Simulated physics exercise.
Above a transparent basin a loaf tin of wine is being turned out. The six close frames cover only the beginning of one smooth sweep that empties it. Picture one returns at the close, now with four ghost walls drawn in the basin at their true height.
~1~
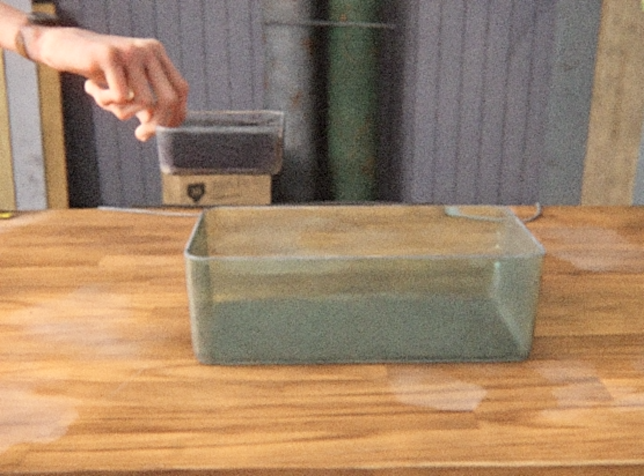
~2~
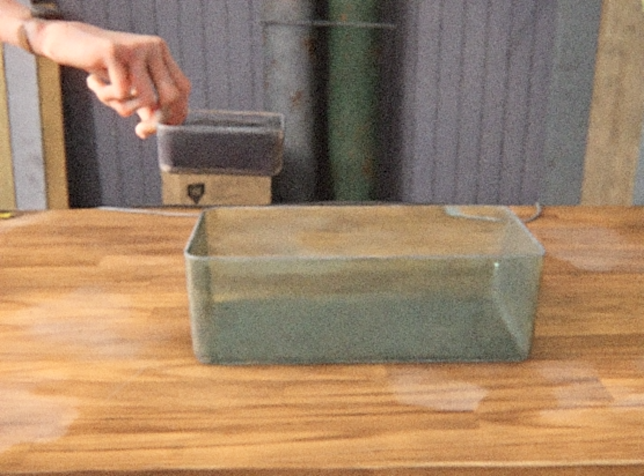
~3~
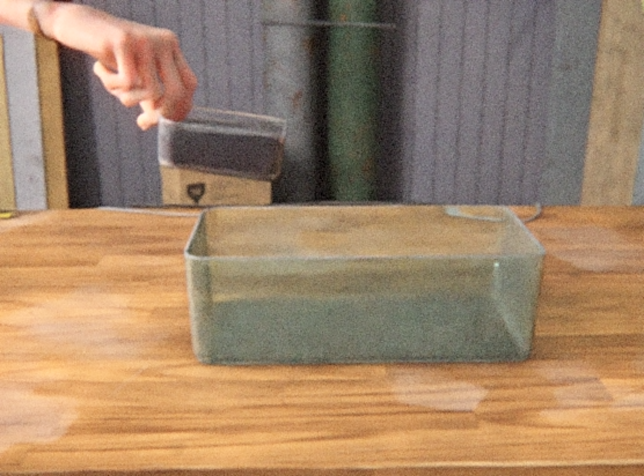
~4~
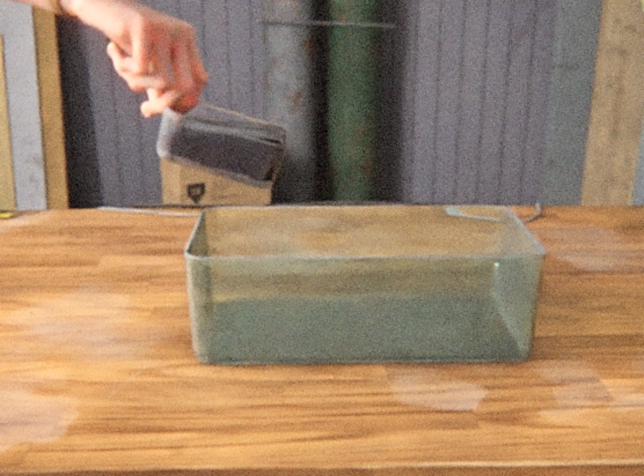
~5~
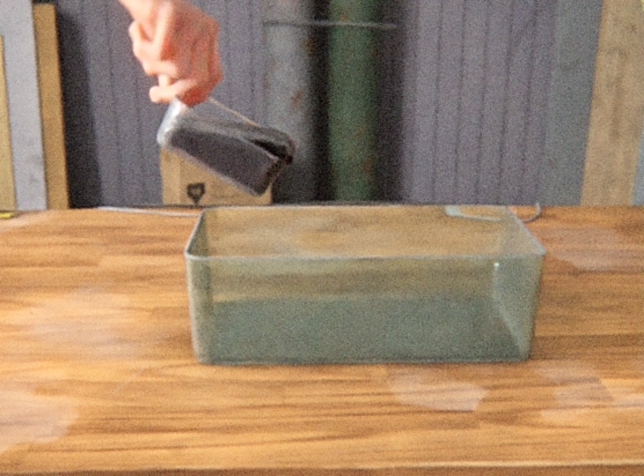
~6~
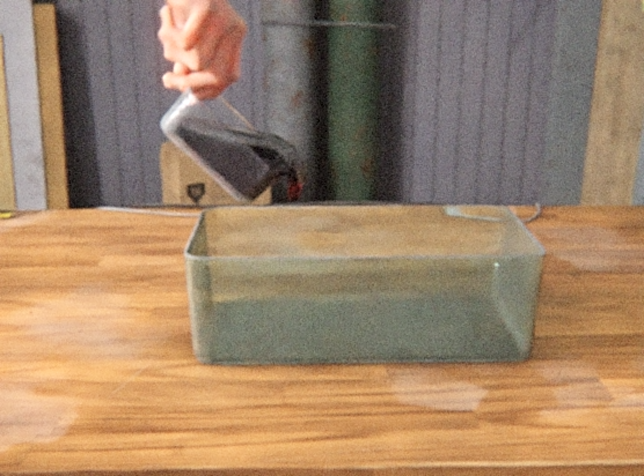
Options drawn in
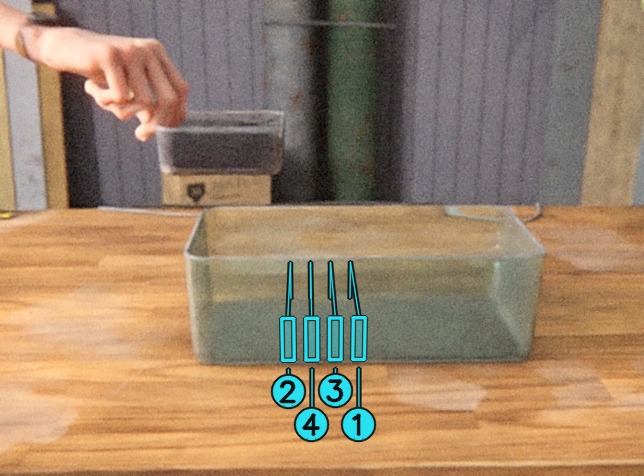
In the video, a hand holds a small clear container of dark red liquid above and behind a larger transparent basin on a wooden table, then tilts it steadily to the right until liquid runs over its lip.
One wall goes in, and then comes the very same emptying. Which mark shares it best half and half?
3.
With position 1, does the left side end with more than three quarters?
Yes, it does.
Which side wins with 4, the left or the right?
The right side.
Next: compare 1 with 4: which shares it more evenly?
Here it is position 4.
On the marked copy, 1 at (358, 368); 2 at (288, 369); 3 at (335, 368); 4 at (311, 368).
With 1, about 95 % ends left of the wall and 4 % right of it.
With 2, about 11 % ends left of the wall and 88 % right of it.
With 3, about 53 % ends left of the wall and 46 % right of it.
With 4, about 22 % ends left of the wall and 78 % right of it.
